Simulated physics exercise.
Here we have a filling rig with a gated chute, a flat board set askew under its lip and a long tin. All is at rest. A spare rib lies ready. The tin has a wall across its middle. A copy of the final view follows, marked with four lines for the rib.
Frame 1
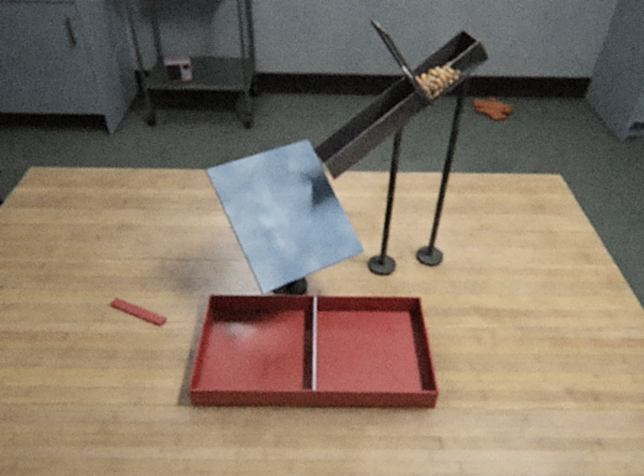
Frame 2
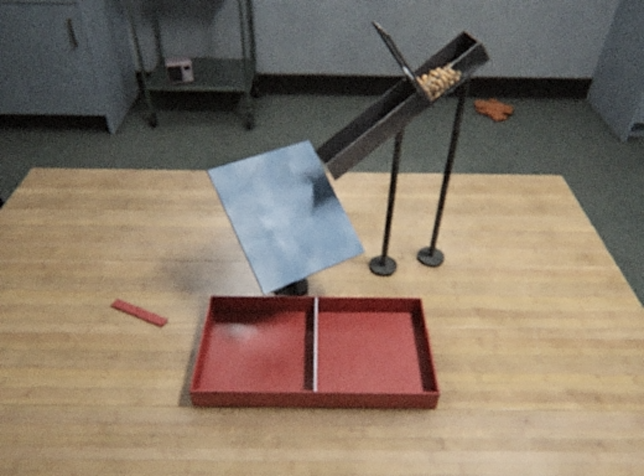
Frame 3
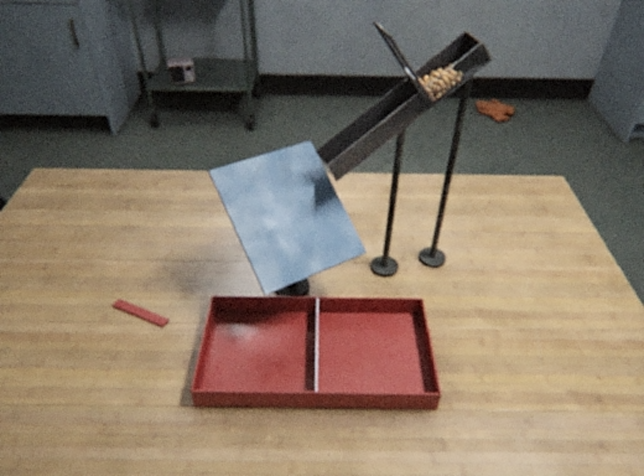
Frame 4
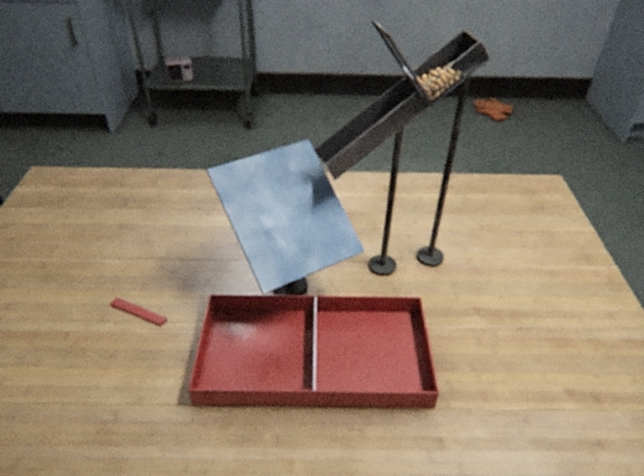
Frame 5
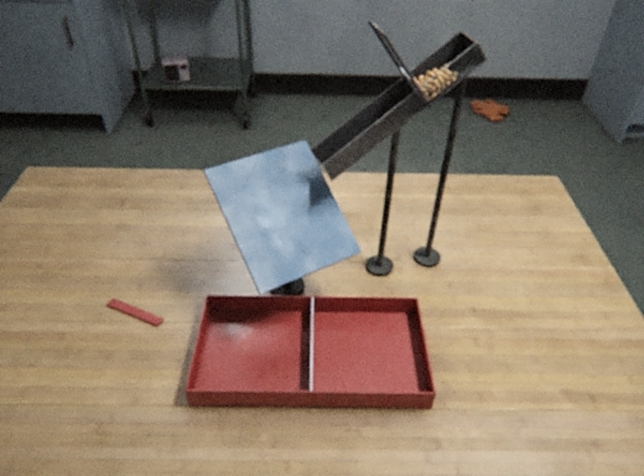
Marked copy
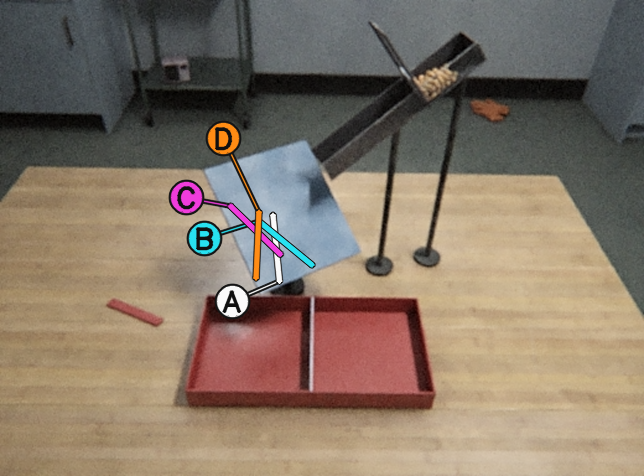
On a pale wooden table in a room with grey-blue cabinets and a green wheeled cart behind, seen from the front and slightly above, a dark chute on two black stands slopes down leftward, holding tan beads behind a gate. Below its lip is a tilted blue-grey board, with a divided red tin in front and a red strip at left. Nothing on the table moves; only the view shifts very slightly.
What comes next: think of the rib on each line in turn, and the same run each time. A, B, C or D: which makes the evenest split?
A beats the others.
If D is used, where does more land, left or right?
Left.
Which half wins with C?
The right half.
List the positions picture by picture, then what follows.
The first frame shows load behind the gate (437, 83), round wooden beads; lip of the chute (330, 172), sloping fairly steeply.
The second frame shows middle of the board (288, 212), tilted fairly steeply; middle of its low edge (317, 272); of its high edge (260, 155).
The third frame shows front corners of the tin (191, 391) and (441, 394); front end of its middle wall (316, 392); gate still shut (413, 77).
The fourth frame shows middle of the load (438, 84); lip (330, 172).
The fifth frame shows middle of the load (435, 84); lip (327, 173).
On the marked copy, line A from (272, 215) to (279, 280); line B from (258, 221) to (311, 264); line C from (230, 206) to (280, 254); line D from (258, 212) to (256, 278).
If A is chosen, of what is caught, roughly two thirds in the left half, roughly a third in the right.
If B is chosen, of what is caught, about a tenth in the left half, almost all in the right.
If C is chosen, of what is caught, about a tenth in the left half, the larger part in the right.
If D is chosen, of what is caught, the larger part in the left half, about a tenth in the right.
